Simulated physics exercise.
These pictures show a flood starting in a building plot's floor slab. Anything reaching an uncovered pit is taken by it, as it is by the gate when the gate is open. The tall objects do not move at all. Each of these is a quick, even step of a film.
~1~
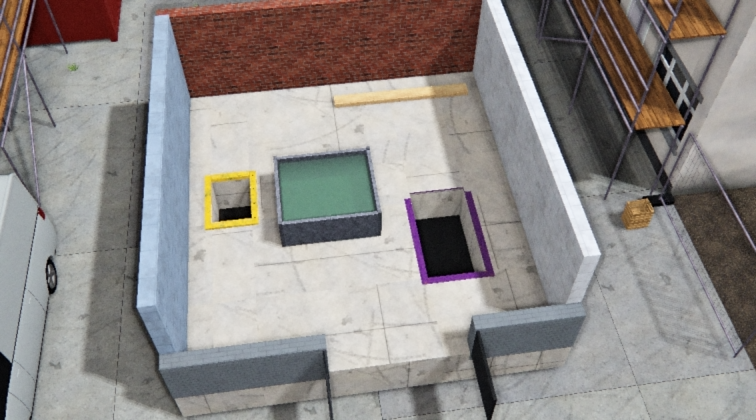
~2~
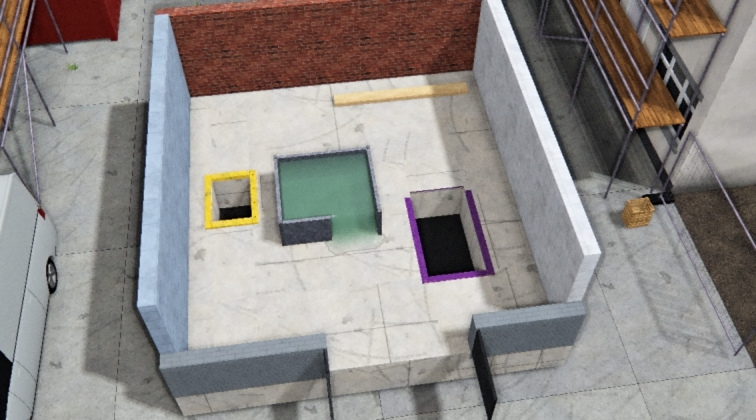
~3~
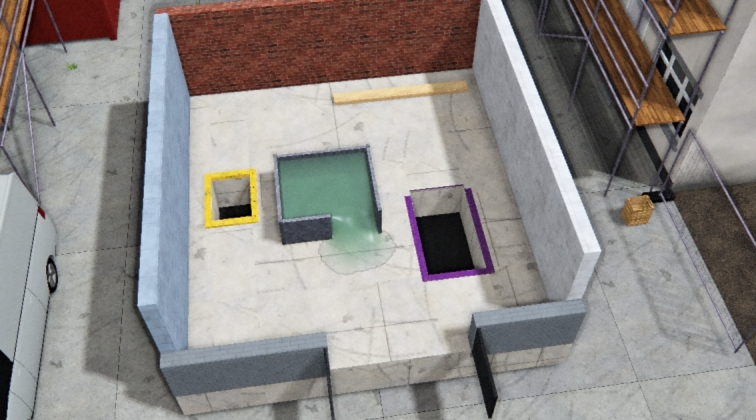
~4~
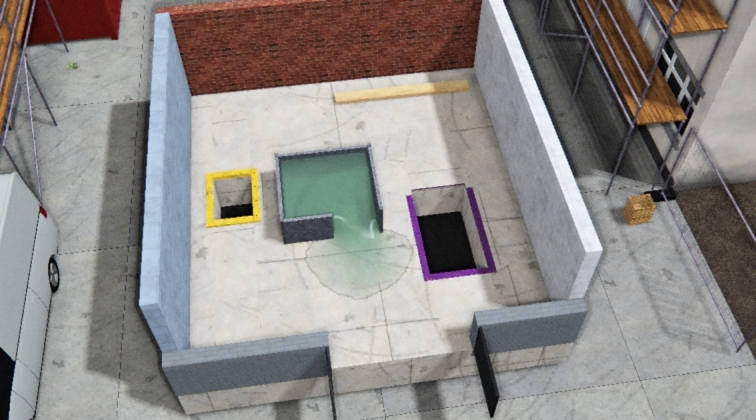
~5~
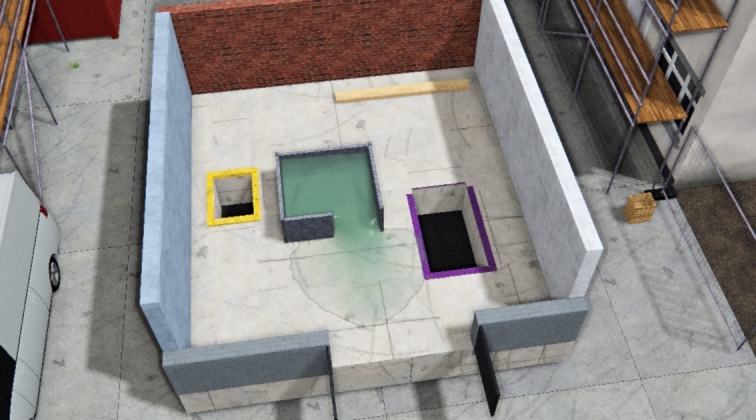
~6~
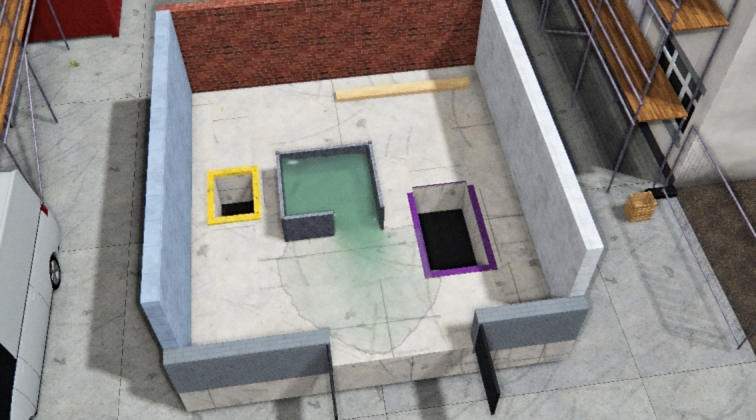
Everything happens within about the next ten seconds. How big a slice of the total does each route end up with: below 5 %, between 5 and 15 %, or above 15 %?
In the end I'd say the gate drains a lot - upwards of fifteen per cent, I'd say the yellow pit drains very little - not reaching five per cent, I'd say the purple pit drains a fair bit - five to fifteen per cent.
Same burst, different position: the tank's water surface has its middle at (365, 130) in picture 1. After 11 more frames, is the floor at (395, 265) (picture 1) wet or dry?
Verdict: Under water.
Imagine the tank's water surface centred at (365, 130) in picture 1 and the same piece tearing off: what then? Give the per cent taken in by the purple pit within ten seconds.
The purple pit gets around 50 per cent.
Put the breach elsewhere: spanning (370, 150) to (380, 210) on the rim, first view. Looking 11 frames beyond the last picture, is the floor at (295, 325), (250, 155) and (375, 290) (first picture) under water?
Listed in order, they come out without a puddle, without a puddle and without a puddle.
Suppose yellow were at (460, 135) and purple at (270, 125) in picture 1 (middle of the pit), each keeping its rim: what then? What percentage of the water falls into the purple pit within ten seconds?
The purple pit receives 0 per cent.
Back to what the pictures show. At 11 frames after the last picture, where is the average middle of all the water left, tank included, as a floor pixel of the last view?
I'd put my finger on (345, 237).
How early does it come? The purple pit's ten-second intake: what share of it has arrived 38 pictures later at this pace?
I make it 70 per cent.
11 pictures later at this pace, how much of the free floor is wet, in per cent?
My estimate is near 25 per cent.
A moment on, water covers 20 % of the floor; the gate 6 %, the yellow pit 0 %, the purple pit 2 %.
Next, water covers 25 % of the floor; the gate 19 %, the yellow pit 0 %, the purple pit 3 %.
Then, water covers 30 % of the floor; the gate 32 %, the yellow pit 0 %, the purple pit 5 %.
Later, water covers 40 % of the floor; the gate 45 %, the yellow pit 0 %, the purple pit 8 %.
In the end, water covers 35 % of the floor; the gate 54 %, the yellow pit 0 %, the purple pit 11 %.
